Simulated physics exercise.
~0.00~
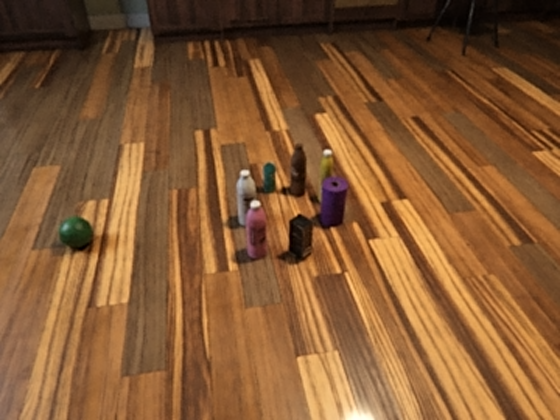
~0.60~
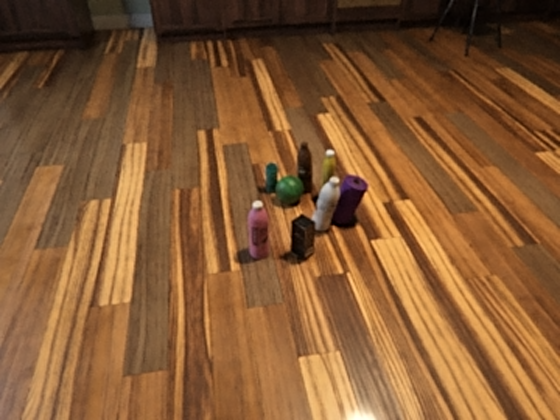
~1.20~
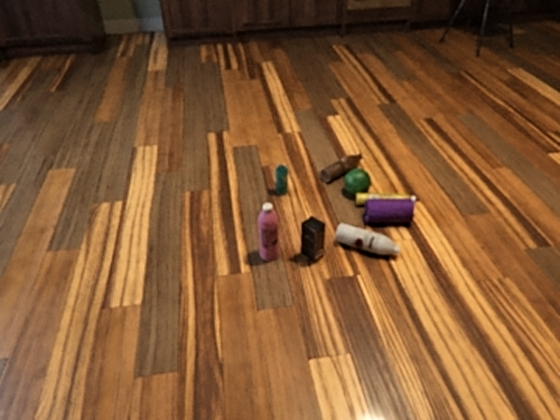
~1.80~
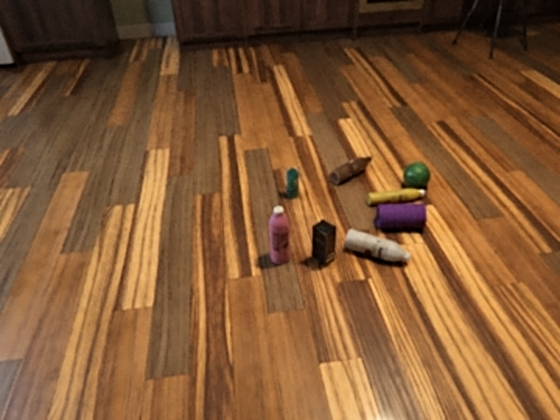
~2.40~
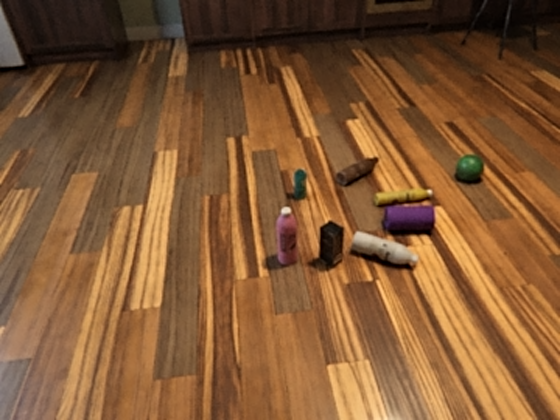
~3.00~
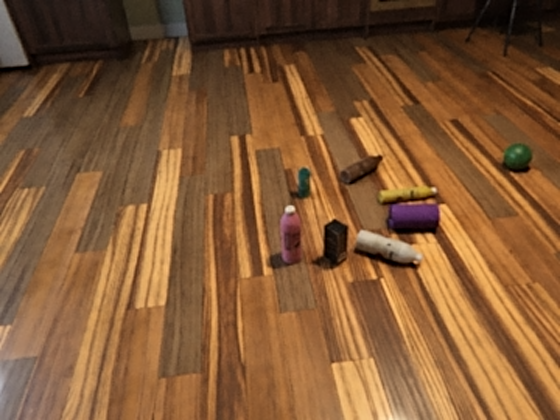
On a striped wooden floor, seven containers and rolls stand in a loose cluster while a green ball rolls in from the left. The ball runs in among them, and the white bottle shifts right and tilts beside the purple roll. Soon the white bottle, brown bottle, yellow bottle and purple roll are all down on their sides, with the ball at the right of the group. It rolls clear and carries on toward the right edge as the view drifts slightly left. At the end, the pink bottle, black carton and turquoise can still stand near the four toppled pieces.
